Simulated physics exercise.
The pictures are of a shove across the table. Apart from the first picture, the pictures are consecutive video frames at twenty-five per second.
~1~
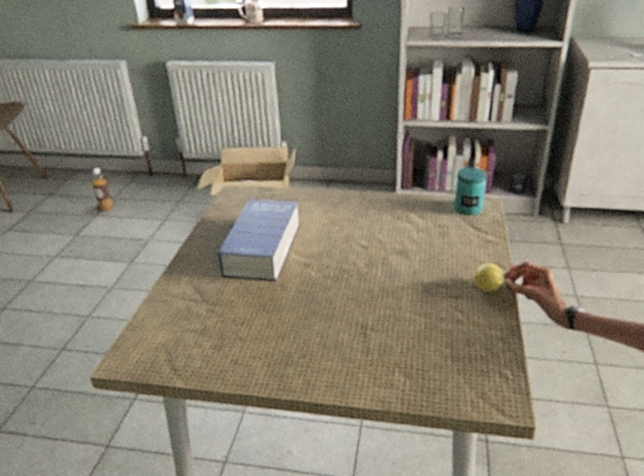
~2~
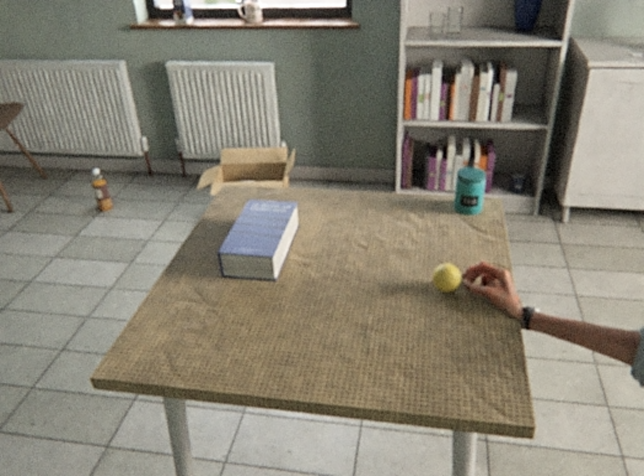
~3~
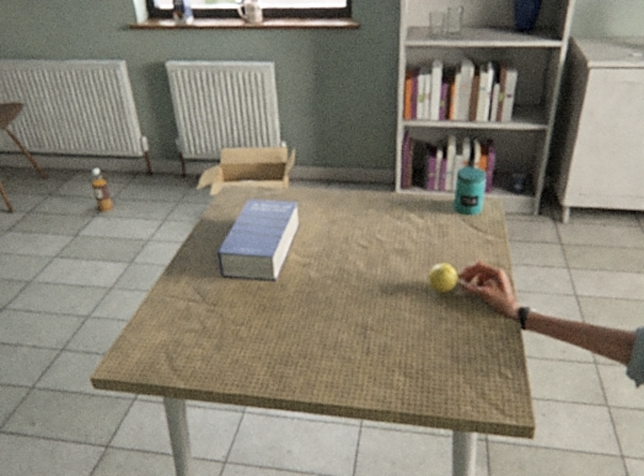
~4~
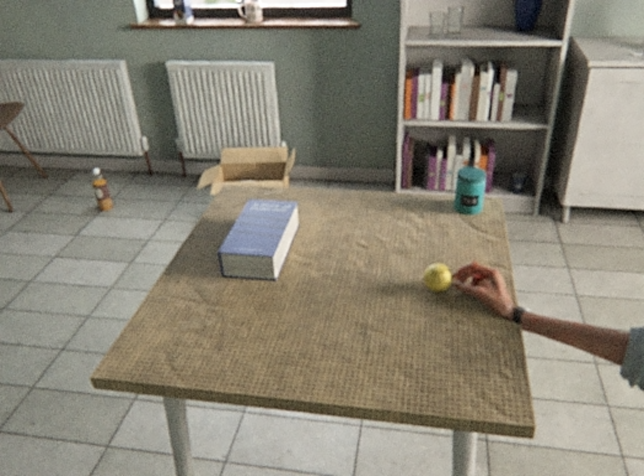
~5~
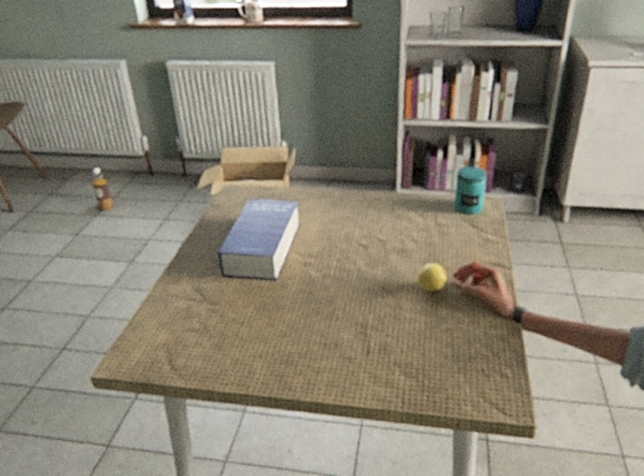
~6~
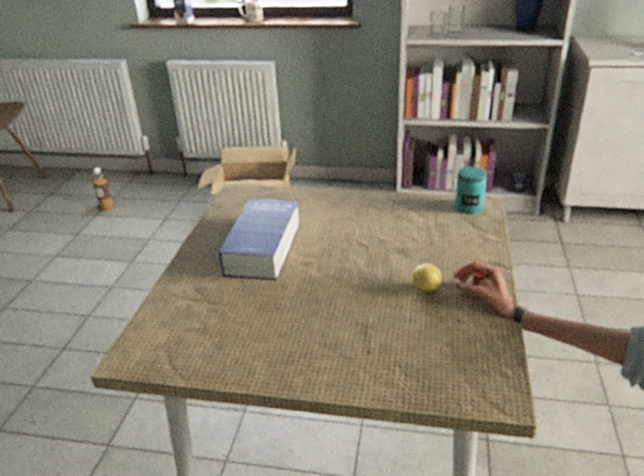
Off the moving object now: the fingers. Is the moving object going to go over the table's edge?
No, it stays on the table.
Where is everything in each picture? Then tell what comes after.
In the first frame, under the hand; yellow lemon (489, 278).
In the second frame, under the hand; yellow lemon (447, 278).
In the third frame, under the hand; yellow lemon (443, 278).
In the fourth frame, yellow lemon (438, 278).
In the fifth frame, yellow lemon (432, 278).
In the sixth frame, yellow lemon (427, 278) rolled a little.
Then, 0.10 s after the last picture, yellow lemon rolled about its own width near (414, 278).
Then, 0.30 s after the last picture, yellow lemon rolled well along near (392, 278).
Then, 0.60 s after the last picture, yellow lemon rolled well along near (370, 278).
At rest, moved from the start, yellow lemon. Seen from the same camera at the end, yellow lemon near (362, 279).
